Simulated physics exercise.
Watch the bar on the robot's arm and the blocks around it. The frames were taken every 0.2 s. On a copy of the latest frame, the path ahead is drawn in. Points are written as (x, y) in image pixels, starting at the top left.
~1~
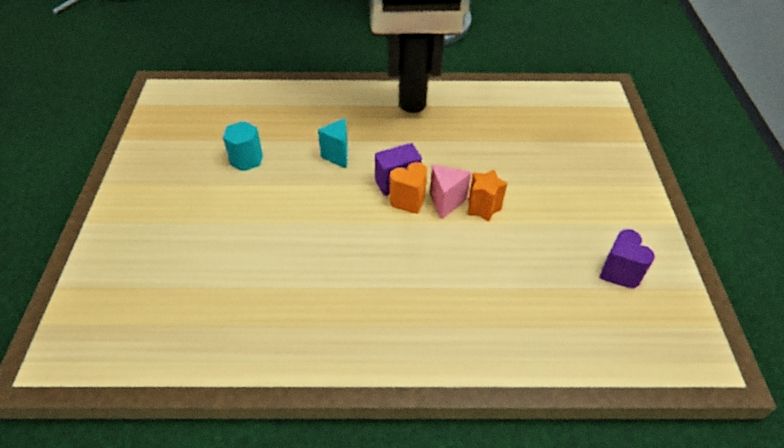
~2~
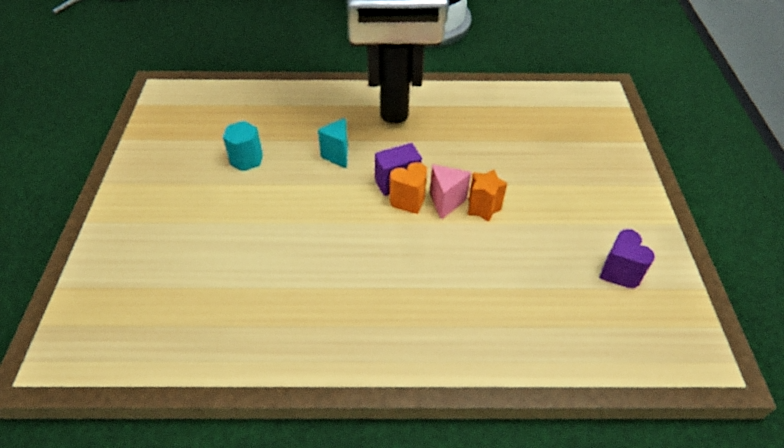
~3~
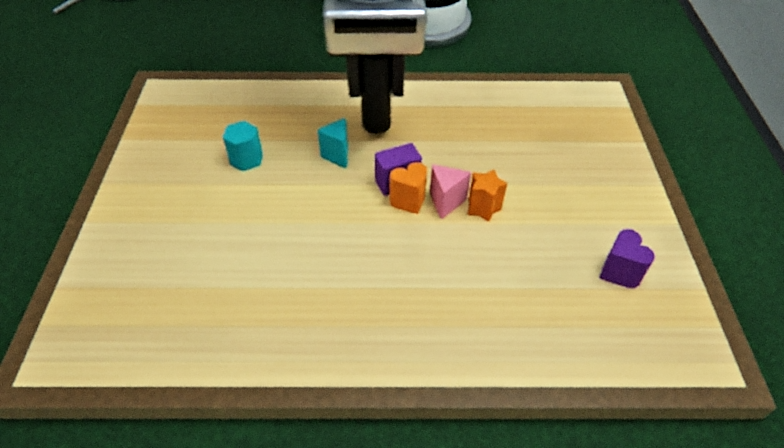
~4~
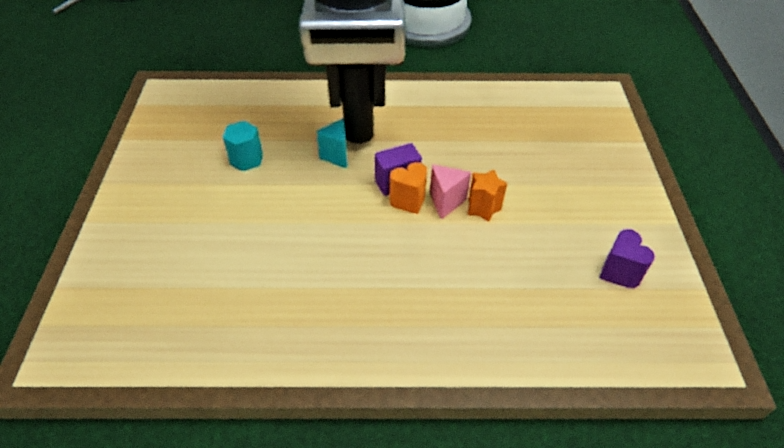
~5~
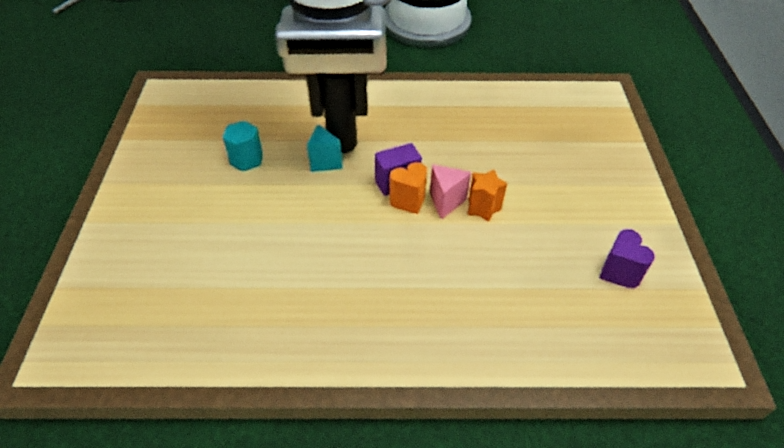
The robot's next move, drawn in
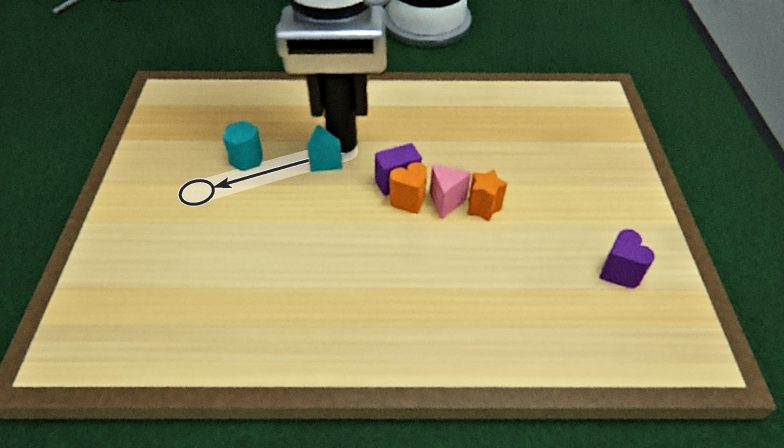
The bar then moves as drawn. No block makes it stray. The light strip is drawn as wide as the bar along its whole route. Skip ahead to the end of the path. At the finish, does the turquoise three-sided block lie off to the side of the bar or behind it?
Short answer: Yes.
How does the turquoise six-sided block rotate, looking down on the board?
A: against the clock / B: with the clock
Option B.
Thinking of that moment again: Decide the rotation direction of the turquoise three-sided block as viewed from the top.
Looking down: Anticlockwise.
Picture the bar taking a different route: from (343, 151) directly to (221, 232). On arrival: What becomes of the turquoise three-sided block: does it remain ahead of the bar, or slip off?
Held in front.
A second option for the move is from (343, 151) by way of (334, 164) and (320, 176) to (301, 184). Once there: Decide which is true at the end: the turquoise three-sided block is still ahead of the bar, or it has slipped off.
Looking at the end of the path, the turquoise three-sided block is still being driven ahead.
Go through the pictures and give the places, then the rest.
The first picture shows tip of the bar at (413, 104), middles of tops, turquoise six-sided block at (240, 132), turquoise three-sided block at (336, 129), purple rectangular block at (398, 155).
The second picture shows bar at (394, 114), nothing pushed.
The third picture shows bar at (377, 124), nothing pushed.
The fourth picture shows bar at (359, 134), nothing pushed.
The fifth picture shows bar at (342, 144), turquoise six-sided block at (240, 132), turquoise three-sided block at (322, 136), purple rectangular block at (398, 155).
The line goes straight from (343, 151) to (197, 192).
What follows on the original path. One third of the way, bar at (294, 157); turquoise three-sided block at (286, 155), turned 50° anticlockwise.
Two thirds of the way, bar at (245, 170); turquoise six-sided block at (227, 132), turned 50° clockwise; turquoise three-sided block at (281, 159), turned 70° anticlockwise.
At the end, bar at (194, 185); turquoise six-sided block at (225, 132), turned 55° clockwise; turquoise three-sided block at (281, 159), turned 70° anticlockwise; purple rectangular block unmoved.
